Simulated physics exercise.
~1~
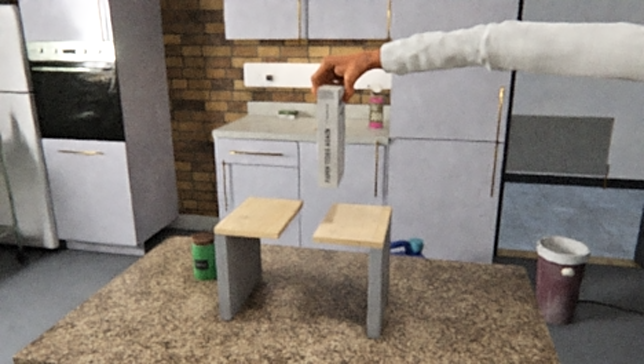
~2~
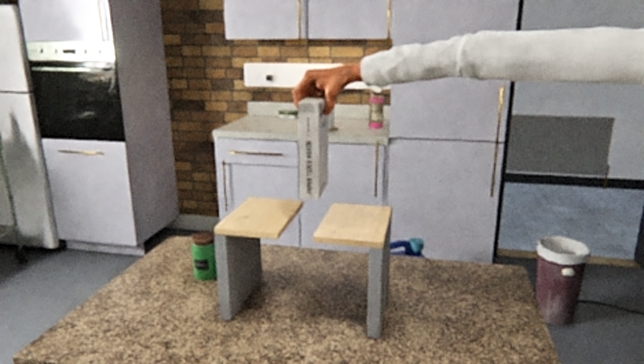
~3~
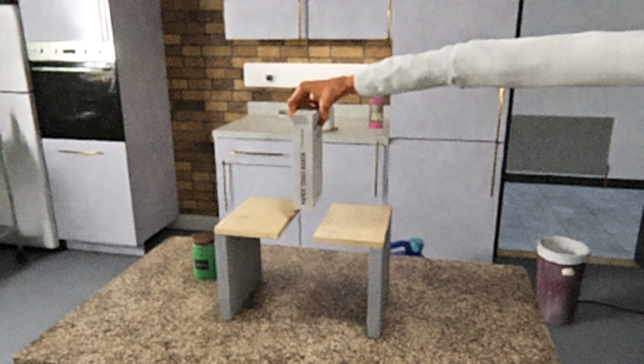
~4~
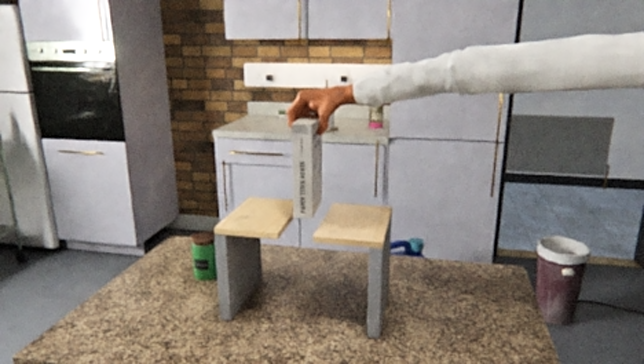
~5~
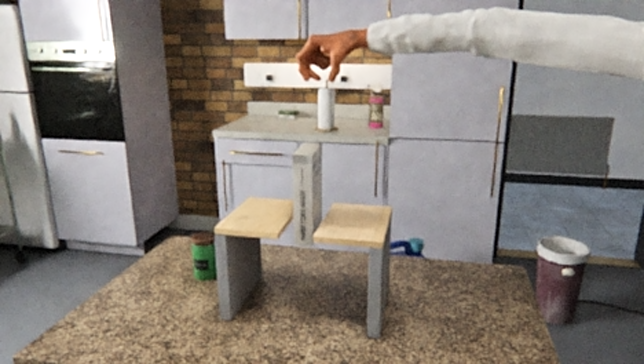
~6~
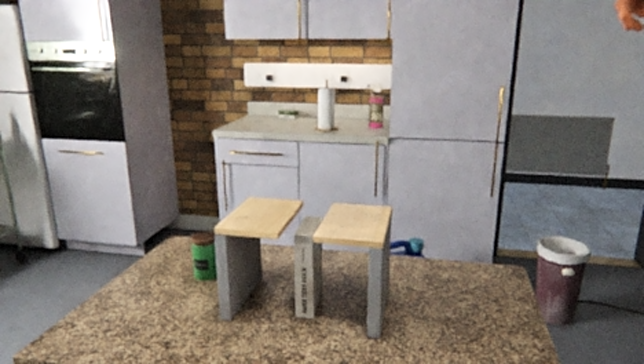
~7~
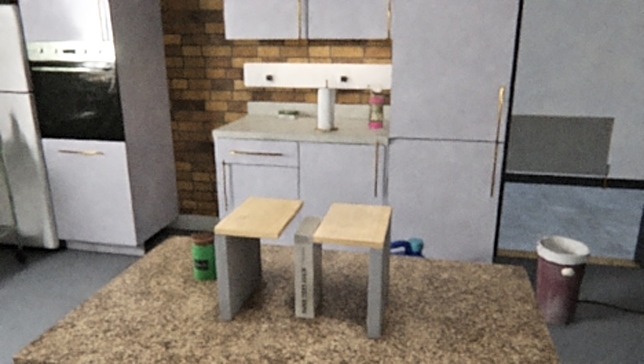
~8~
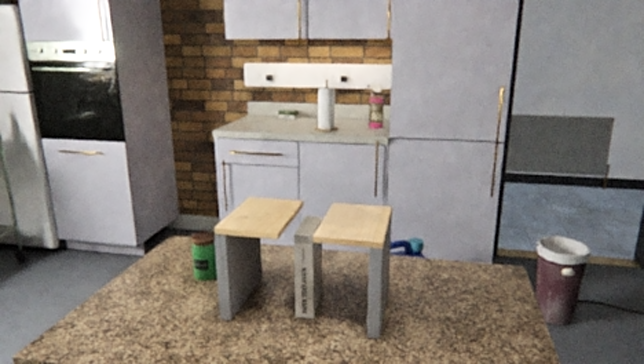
The footage shows a hand lowering an upright white book above the gap between two wooden-topped grey supports on a speckled counter, beside a green jar. The hand lets go and withdraws, and the book drops through the gap, ending upright on the counter between the supports.
